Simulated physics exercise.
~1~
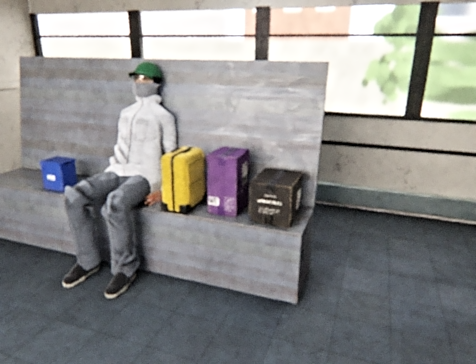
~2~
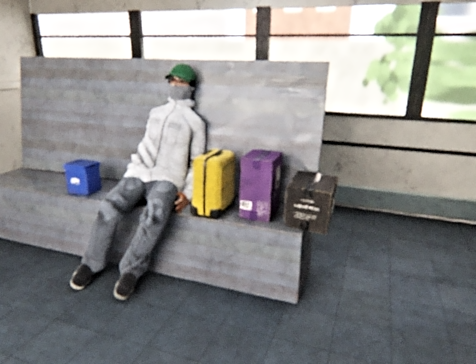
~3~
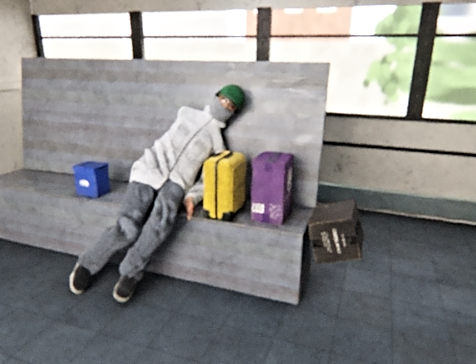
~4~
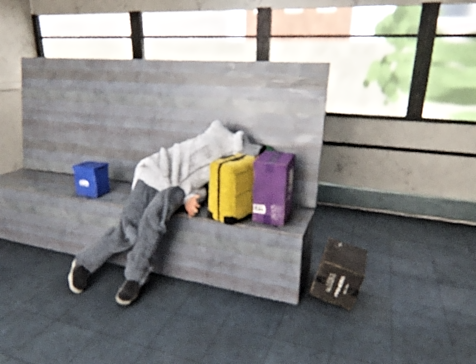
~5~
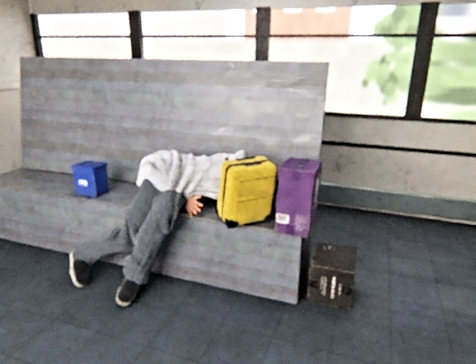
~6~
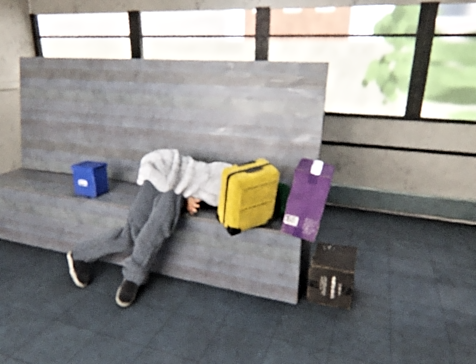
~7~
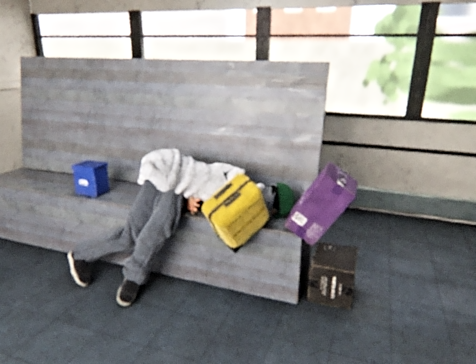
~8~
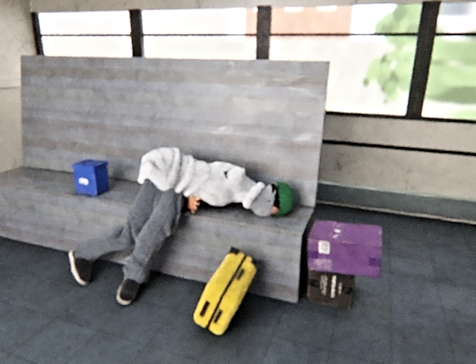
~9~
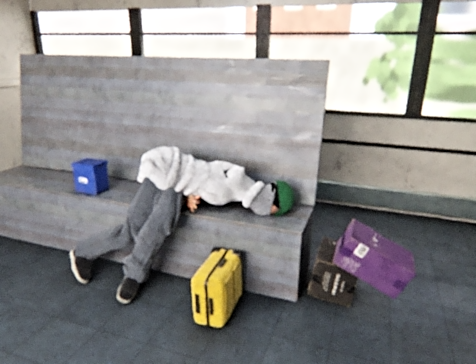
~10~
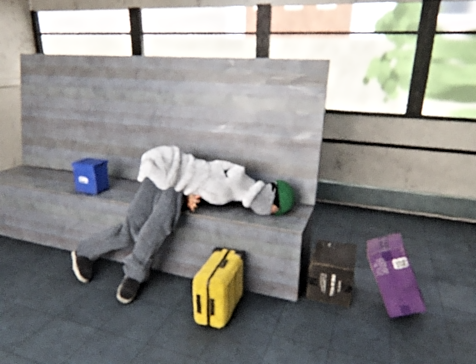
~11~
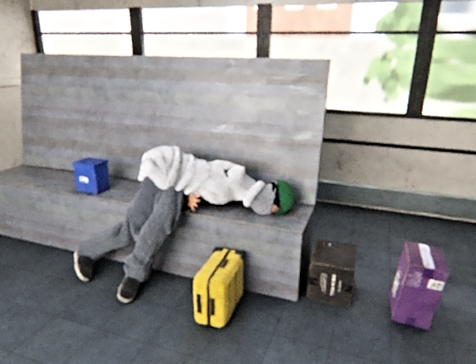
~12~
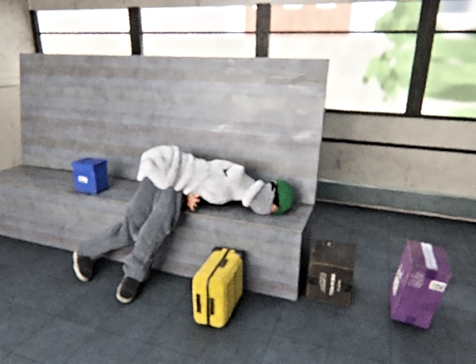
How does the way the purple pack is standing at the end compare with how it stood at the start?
At the start the purple pack stands upright on the bench, but by the end it is upside down on the floor to the right.
